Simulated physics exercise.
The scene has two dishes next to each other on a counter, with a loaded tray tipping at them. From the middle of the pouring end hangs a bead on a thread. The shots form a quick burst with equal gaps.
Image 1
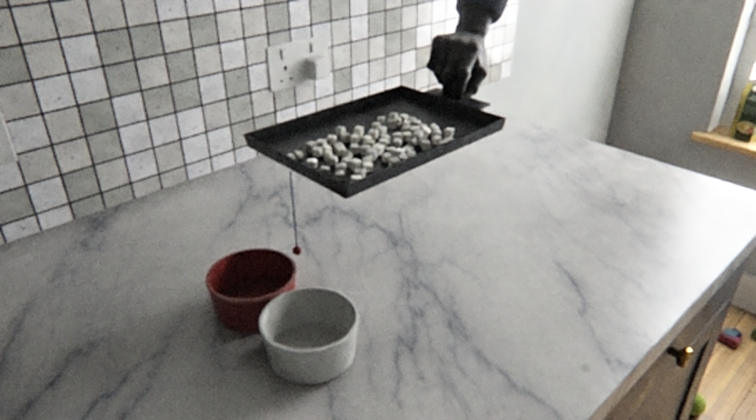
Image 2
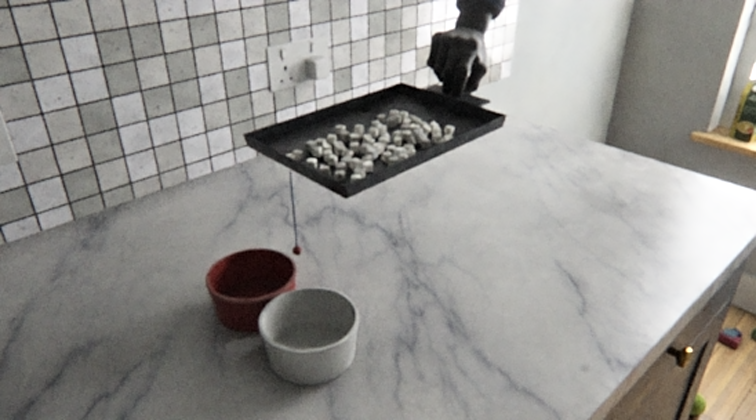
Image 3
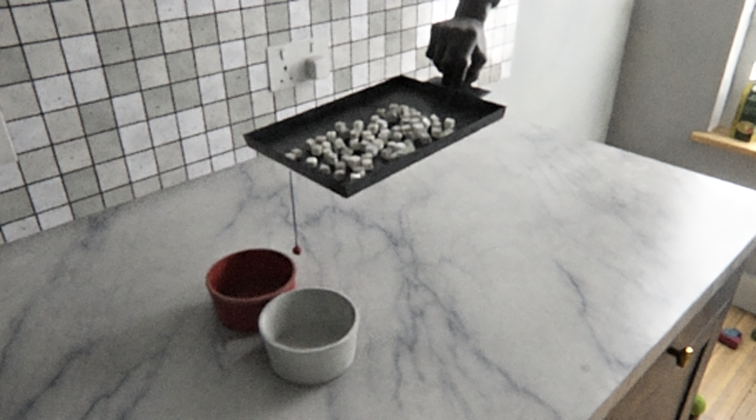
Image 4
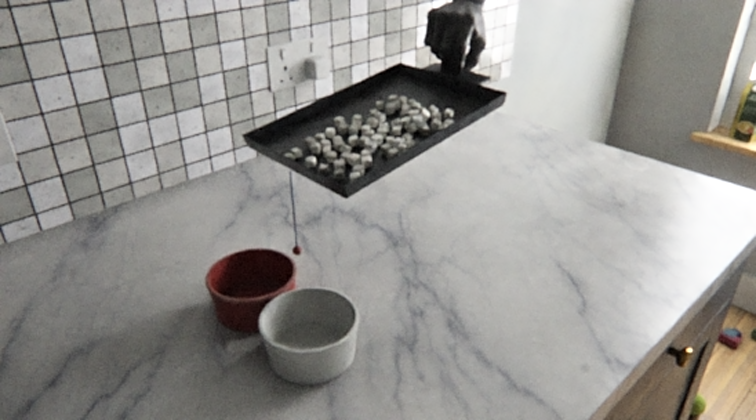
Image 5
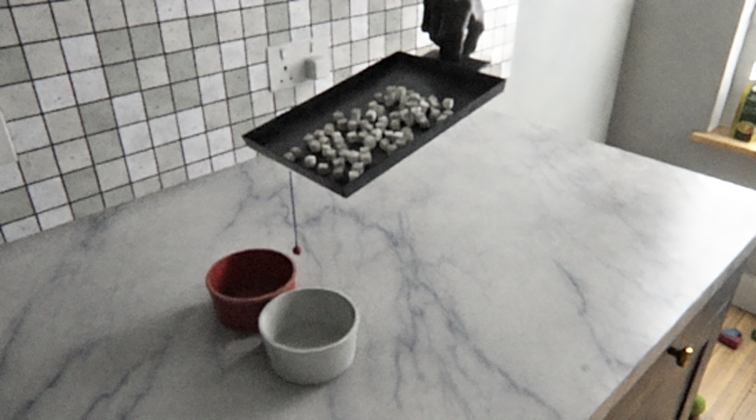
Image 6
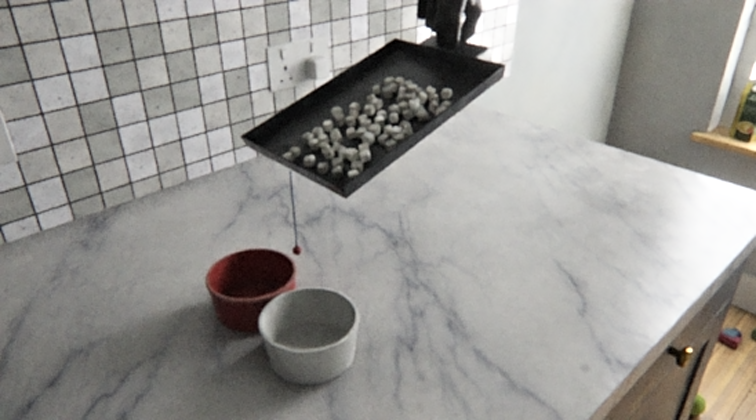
A dark hand steadily raises the far end of a black tray of sugar cubes.
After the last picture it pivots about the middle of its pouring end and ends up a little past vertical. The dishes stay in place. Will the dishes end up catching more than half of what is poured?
Yes.
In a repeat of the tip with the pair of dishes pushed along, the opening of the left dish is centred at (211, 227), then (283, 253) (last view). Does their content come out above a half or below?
Result - try one, below the halfway mark; try two, below the halfway mark.
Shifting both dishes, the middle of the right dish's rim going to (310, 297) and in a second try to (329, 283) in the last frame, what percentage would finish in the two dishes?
60 % and 20 %.
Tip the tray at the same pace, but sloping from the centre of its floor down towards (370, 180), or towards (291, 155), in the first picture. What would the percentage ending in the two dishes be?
20 per cent, then 60 per cent.
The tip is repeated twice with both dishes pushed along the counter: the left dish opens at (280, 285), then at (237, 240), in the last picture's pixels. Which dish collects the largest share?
In the first try it's the one on the left, and in the second it's the one on the right.
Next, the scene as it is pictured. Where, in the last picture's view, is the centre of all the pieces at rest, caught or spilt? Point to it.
I'd mark it at roughly (258, 310).
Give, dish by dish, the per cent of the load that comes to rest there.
The left dish ends with 50 per cent of the load and the right dish with 30 per cent.
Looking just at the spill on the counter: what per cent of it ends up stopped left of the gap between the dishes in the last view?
Estimate: About 100 in every hundred.
Shortly afterwards, tray tipped steeply; all but a few on the tray; a little in the air.
Next, tray tipped right over; the bulk on the tray; a little in the right dish; a little in the left dish; a little outside both; only a few in the air.
Some moments later, tray tipped past a quarter turn; near a third in the right dish; near half in the left dish; near a quarter outside both.
In the end, tray tipped past a quarter turn; near a third in the right dish; near half in the left dish; near a quarter outside both.
